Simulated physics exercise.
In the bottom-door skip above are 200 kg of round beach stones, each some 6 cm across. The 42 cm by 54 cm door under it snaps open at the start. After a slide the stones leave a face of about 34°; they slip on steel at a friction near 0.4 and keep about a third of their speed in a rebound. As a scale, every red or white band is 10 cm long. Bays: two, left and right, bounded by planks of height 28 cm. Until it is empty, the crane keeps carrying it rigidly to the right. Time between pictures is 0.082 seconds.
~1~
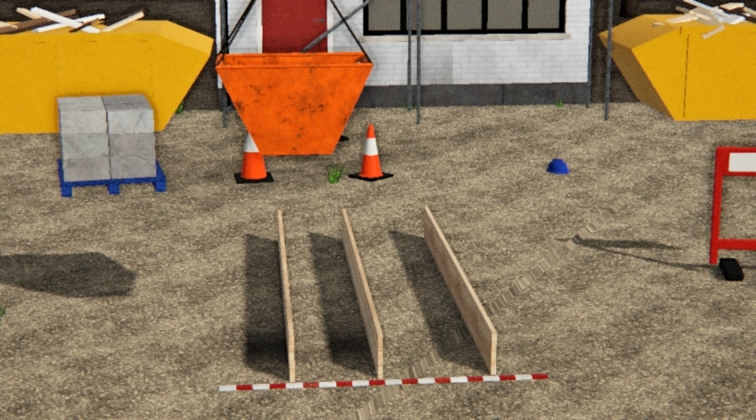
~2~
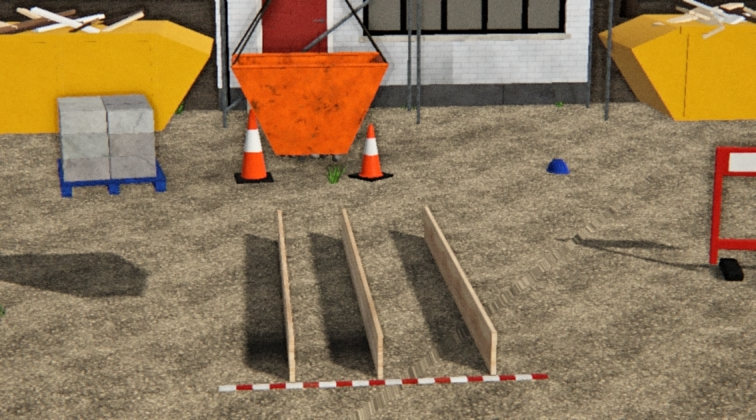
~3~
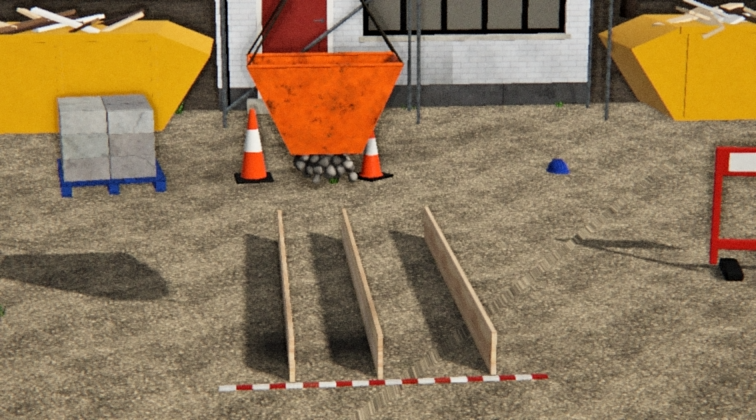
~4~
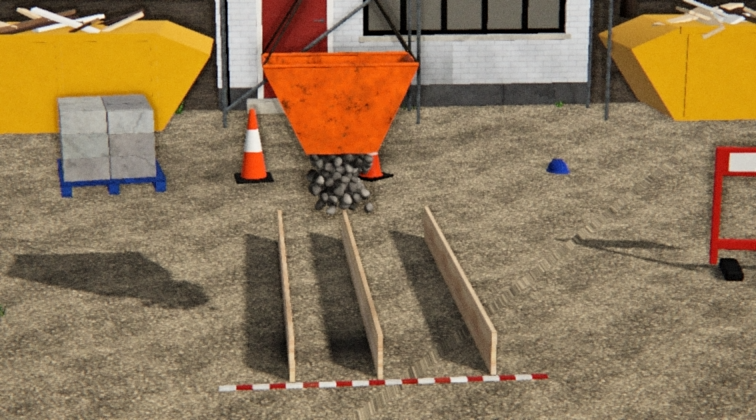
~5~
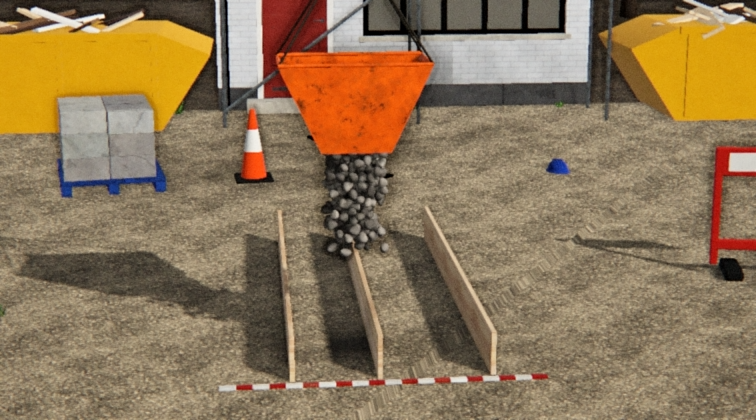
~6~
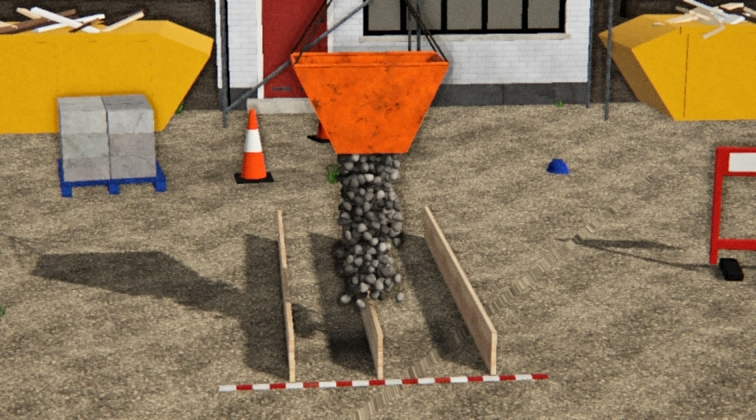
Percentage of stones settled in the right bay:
Around 93 per cent.
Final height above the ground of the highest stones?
24 cm.
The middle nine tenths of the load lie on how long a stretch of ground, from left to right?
I'd say close to 70 cm, left to right.
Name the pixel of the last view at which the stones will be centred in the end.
Around (426, 334).
Then, 0.3 s after the last picture, 0 % in the bottom-door skip, 7 % falling or lying in the left bay, 93 % falling or lying in the right bay; the stones farthest right are at (469, 329).
Then, 0.7 s after the last picture, 0 % in the bottom-door skip, 7 % falling or lying in the left bay, 93 % falling or lying in the right bay, 1 % falling or lying right of the bays; the stones farthest right are at (494, 322).
Then, 1.3 s after the last picture, 0 % in the bottom-door skip, 7 % falling or lying in the left bay, 93 % falling or lying in the right bay, 1 % falling or lying right of the bays; the stones farthest right are at (535, 335).
Then, 2.2 s after the last picture, 0 % in the bottom-door skip, 7 % falling or lying in the left bay, 93 % falling or lying in the right bay, 1 % falling or lying right of the bays; the stones farthest right are at (538, 330).
Then, 4.1 s after the last picture, 0 % in the bottom-door skip, 7 % in the left bay, 93 % in the right bay, 1 % right of the bays; the stones farthest right are at (538, 330).
